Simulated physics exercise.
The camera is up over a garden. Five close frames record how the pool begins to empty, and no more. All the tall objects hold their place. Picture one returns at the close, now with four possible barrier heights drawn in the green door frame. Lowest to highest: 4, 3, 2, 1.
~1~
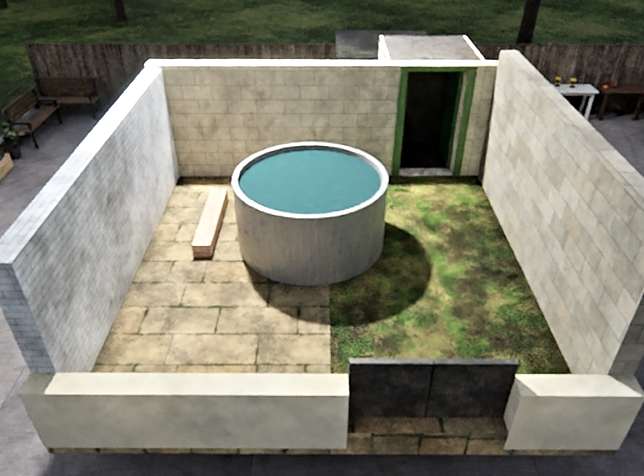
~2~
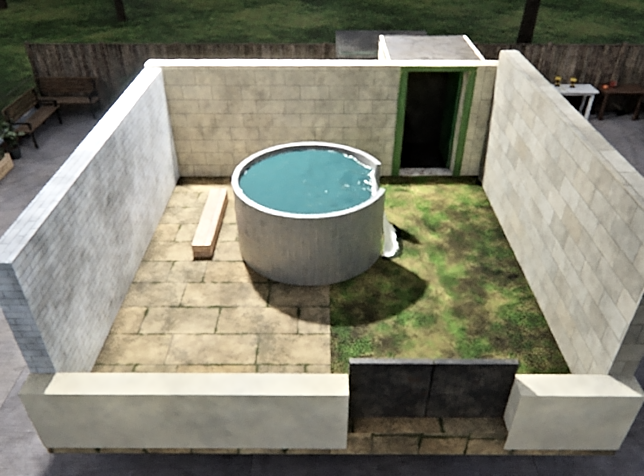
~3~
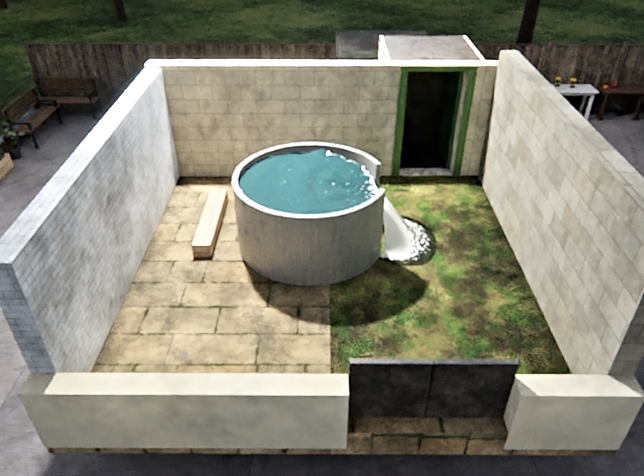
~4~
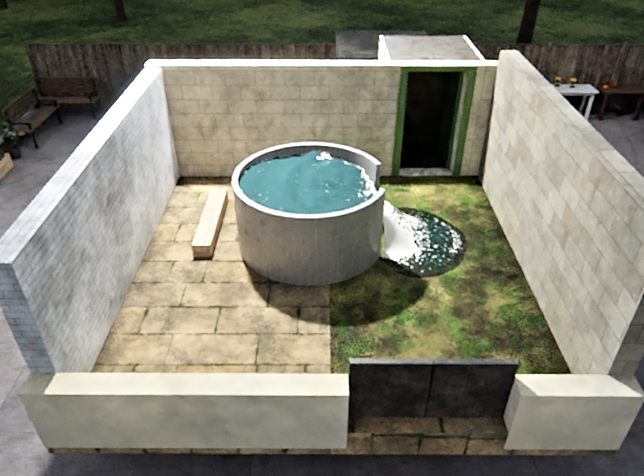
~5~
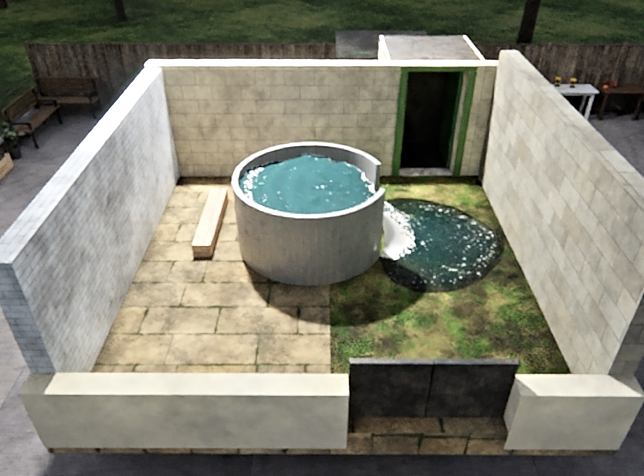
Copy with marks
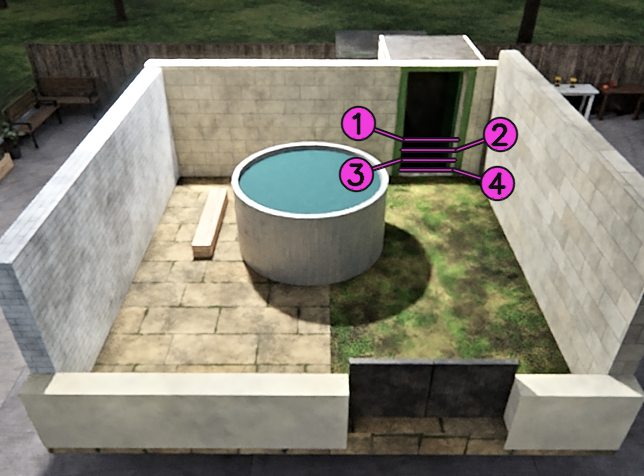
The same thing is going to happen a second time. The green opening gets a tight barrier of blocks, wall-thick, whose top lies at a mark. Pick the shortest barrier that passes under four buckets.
3.
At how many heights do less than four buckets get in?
Three of them.
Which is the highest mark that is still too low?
The answer is 4.
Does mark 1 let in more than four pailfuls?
No, that is safe.
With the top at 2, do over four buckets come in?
No.
On the marked copy, 1 at (430, 139); 2 at (429, 150); 3 at (427, 160); 4 at (426, 169); from the bottom up 4, 3, 2, 1.
If 1 is chosen, nothing gets over.
If 2 is chosen, nothing gets over.
If 3 is chosen, a splash gets over, under a bucket.
If 4 is chosen, about 12 bucketfuls get in.
